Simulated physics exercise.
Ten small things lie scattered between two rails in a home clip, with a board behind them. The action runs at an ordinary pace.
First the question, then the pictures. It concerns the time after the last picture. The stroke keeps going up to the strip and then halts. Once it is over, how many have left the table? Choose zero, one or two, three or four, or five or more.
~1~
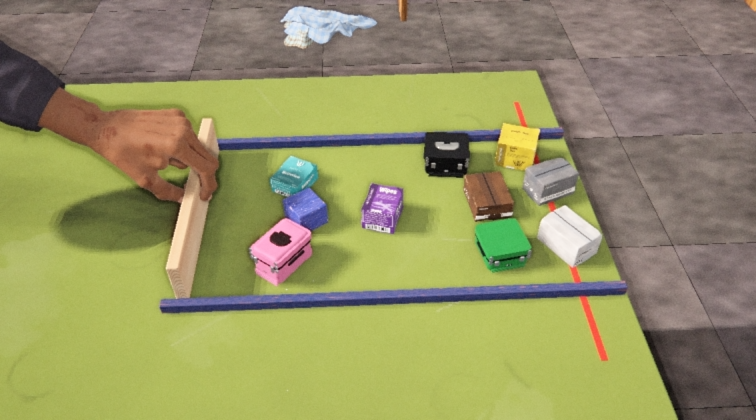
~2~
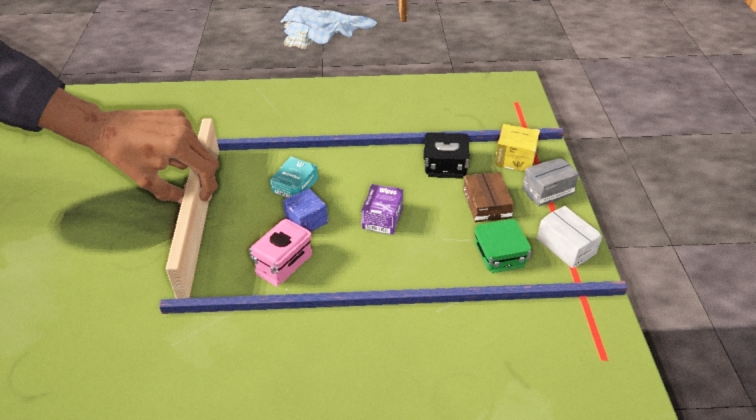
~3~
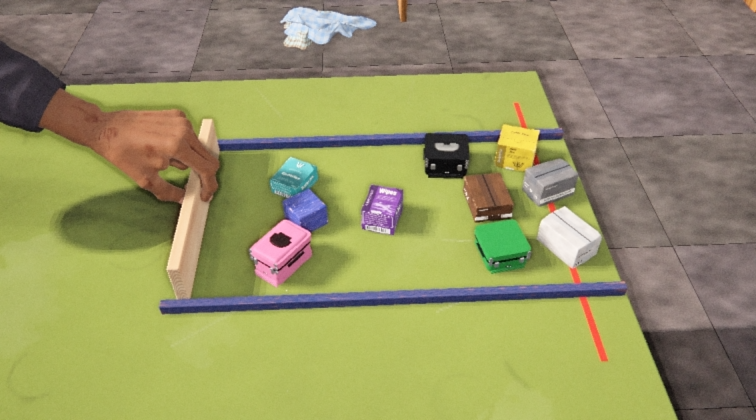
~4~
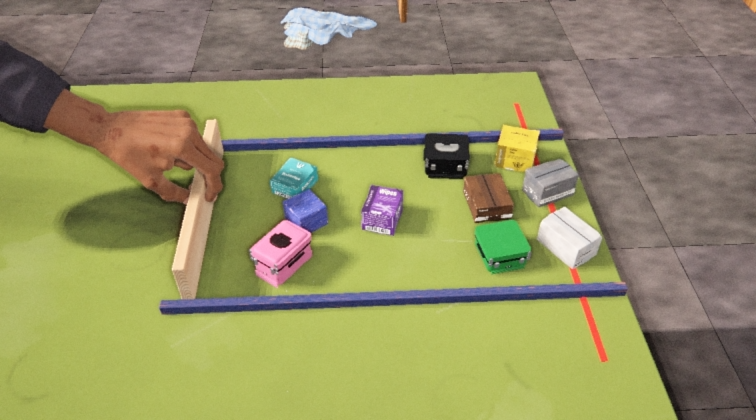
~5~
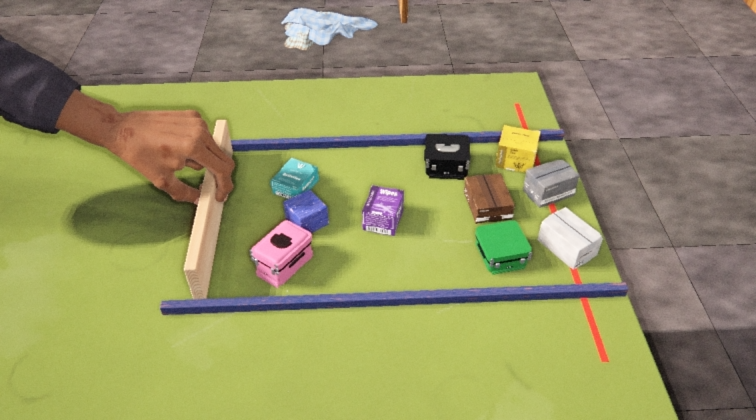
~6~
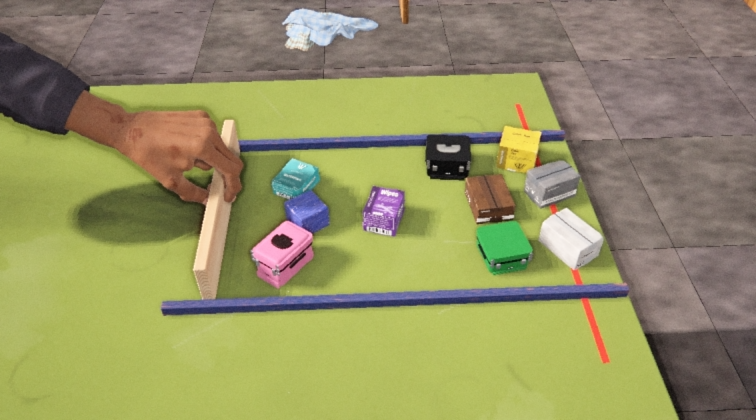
Five or more of them have left the table.
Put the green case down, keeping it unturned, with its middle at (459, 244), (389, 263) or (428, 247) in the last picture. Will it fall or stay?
Try one it goes off the edge; try two it goes off the edge; try three it goes off the edge.
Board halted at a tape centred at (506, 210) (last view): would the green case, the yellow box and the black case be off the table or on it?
The green case is still there; as for the yellow box, it is no longer there; and the black case is still there.
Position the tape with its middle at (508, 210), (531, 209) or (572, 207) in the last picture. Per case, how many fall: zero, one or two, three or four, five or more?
In turn: 3 or 4, three to four, more than four.
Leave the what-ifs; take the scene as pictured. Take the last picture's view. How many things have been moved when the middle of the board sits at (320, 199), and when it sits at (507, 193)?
The first count is 3, and then it's 10.
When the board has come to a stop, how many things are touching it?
It is in contact with 3.
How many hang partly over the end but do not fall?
The total would be 0.
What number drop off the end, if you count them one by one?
All told, 7.
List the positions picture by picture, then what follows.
In the first frame, grey box (550, 181); white box (569, 236); yellow box (517, 147); board (196, 201); tape (552, 206).
In the second frame, white box (569, 236); blue block (306, 212).
In the third frame, yellow box (517, 149); green case (501, 247).
In the fourth frame, grey box (550, 183); turquoise box (295, 180).
In the fifth frame, white box (570, 238); purple box (383, 210).
In the sixth frame, grey box (551, 184); white box (570, 238); yellow box (519, 150); board (220, 203); tape (553, 208).
Early on, none off yet; grey box at rest near (551, 184); white box at rest near (570, 238); yellow box at rest near (519, 150).
A while later, none off yet; grey box leaning well over near (605, 184); white box travelled a little near (599, 235); yellow box travelled about its own width near (573, 145).
Finally, the number that fall off is five or more; lost, purple box, black case, brown box, green case, yellow box, white box and grey box.
